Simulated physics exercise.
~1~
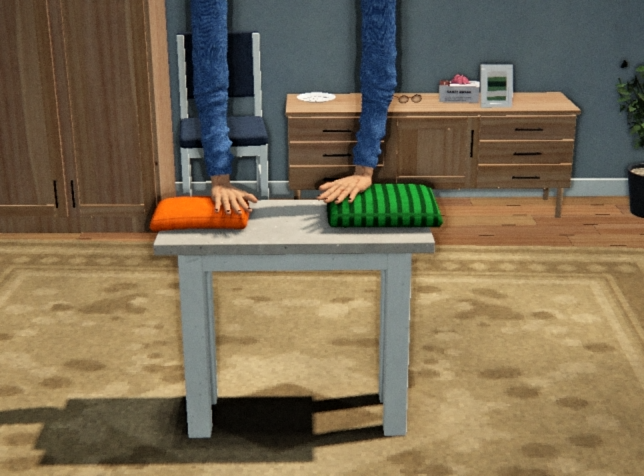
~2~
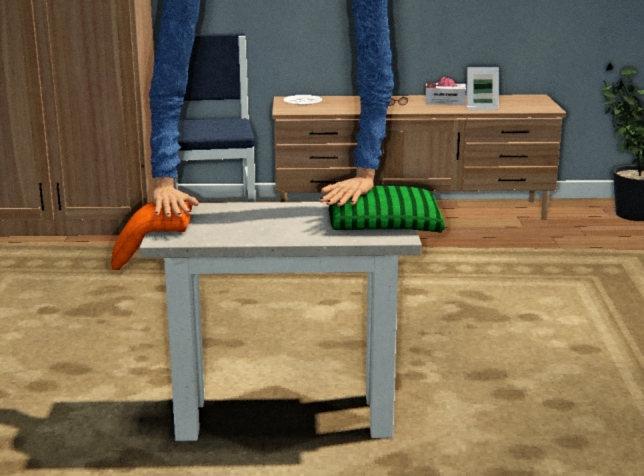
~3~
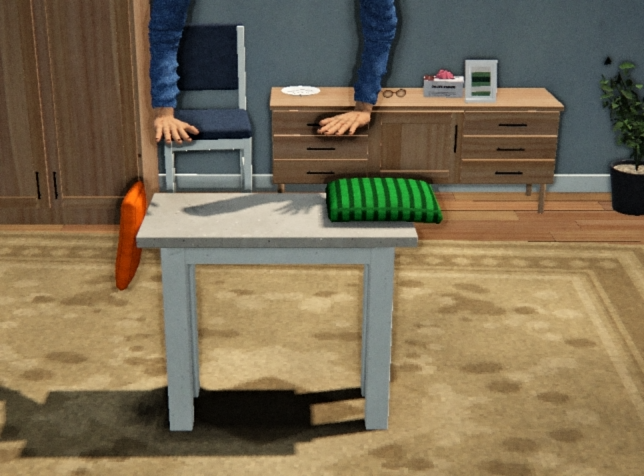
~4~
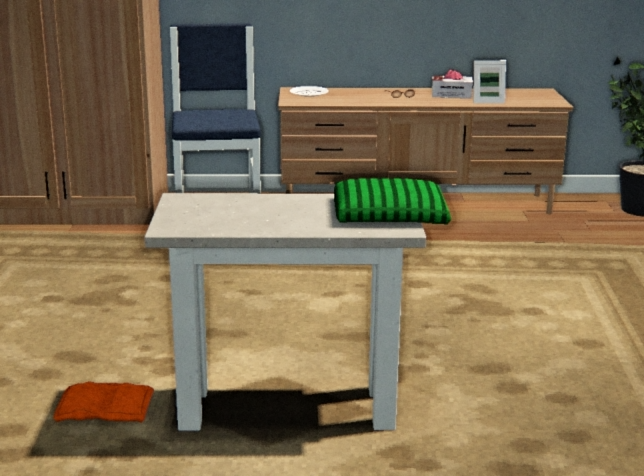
The clip shows two hands pressing on an orange sack and a green striped cushion at opposite ends of a pale bench. The sack is pushed left until it droops over the edge, and as the hands withdraw it falls to the floor, while the cushion stays on top.
